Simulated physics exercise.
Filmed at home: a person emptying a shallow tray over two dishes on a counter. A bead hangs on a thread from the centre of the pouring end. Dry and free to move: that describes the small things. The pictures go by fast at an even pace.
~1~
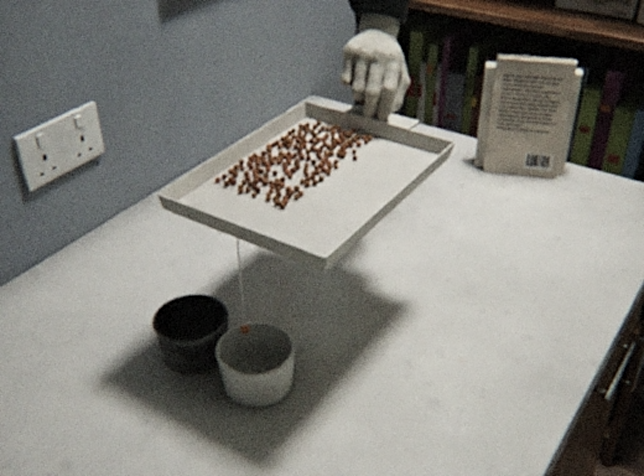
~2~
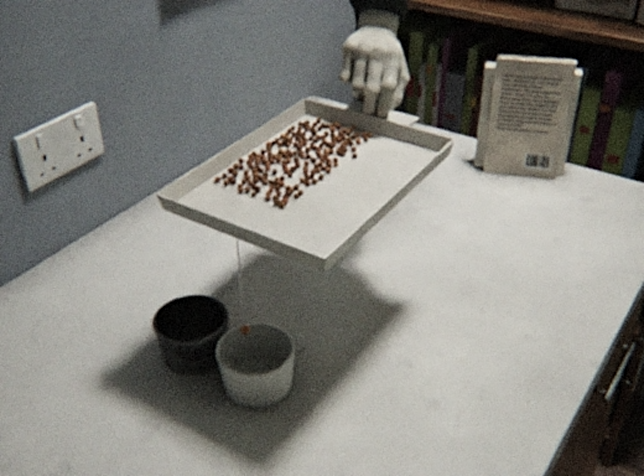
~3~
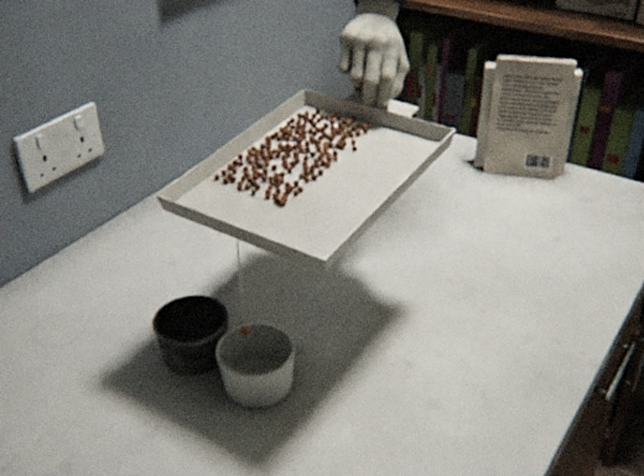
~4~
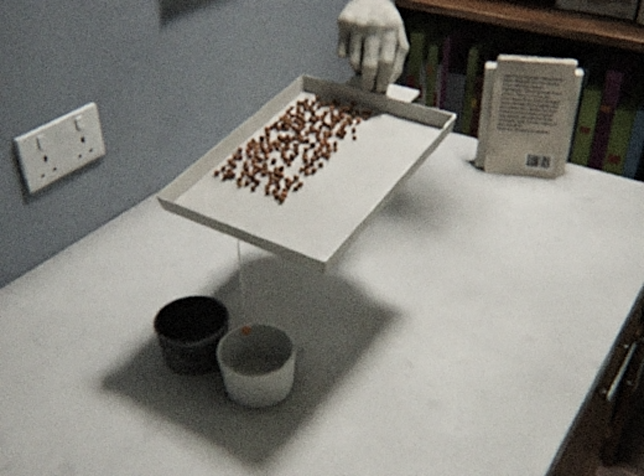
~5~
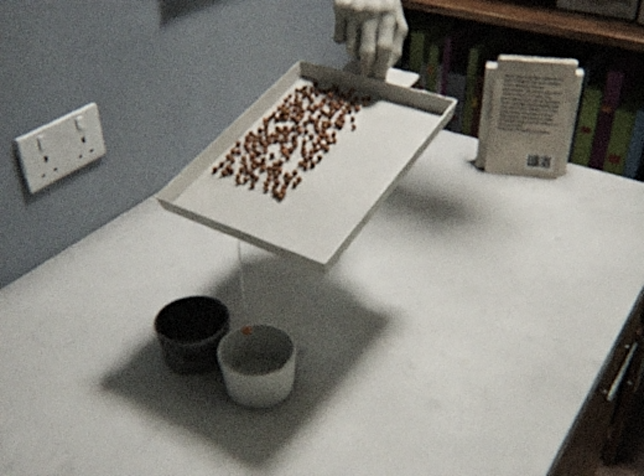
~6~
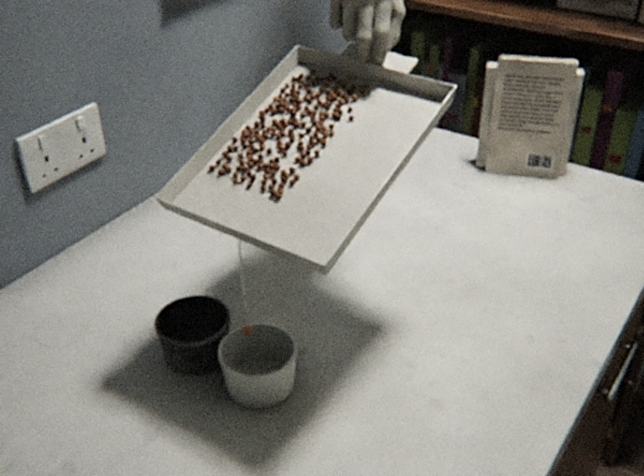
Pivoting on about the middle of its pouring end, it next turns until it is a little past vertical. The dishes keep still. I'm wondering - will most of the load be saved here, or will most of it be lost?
Most of it is lost.
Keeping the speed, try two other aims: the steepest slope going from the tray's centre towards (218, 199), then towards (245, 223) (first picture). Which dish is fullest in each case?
Number one favours the left of the two; number two favours the left of the two.
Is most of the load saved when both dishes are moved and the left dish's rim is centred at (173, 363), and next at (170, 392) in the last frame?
Try 1: The greater share; try 2: A lesser share.
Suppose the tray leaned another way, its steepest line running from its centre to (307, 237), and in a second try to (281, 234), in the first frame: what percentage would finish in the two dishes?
Lab note: Case 1 near 0 %, case 2 near 10 %.
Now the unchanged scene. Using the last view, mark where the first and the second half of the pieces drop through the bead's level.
First part (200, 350), rest (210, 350).
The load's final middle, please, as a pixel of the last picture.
Somewhere around (194, 430) in the final view.
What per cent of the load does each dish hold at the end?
Roughly: Left 0 %, right 10 %.
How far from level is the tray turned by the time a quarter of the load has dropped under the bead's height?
105 degrees.
Shortly afterwards, tray tipped steeply; the bulk on the tray; only a few outside both; near a quarter in the air.
Next, tray tipped right over; near two thirds on the tray; only a few in the right dish; near a quarter outside both; a little in the air.
Some moments later, tray tipped past a quarter turn; a little in the right dish; only a few in the left dish; all but a few outside both.
In the end, tray tipped past a quarter turn; a little in the right dish; only a few in the left dish; all but a few outside both.
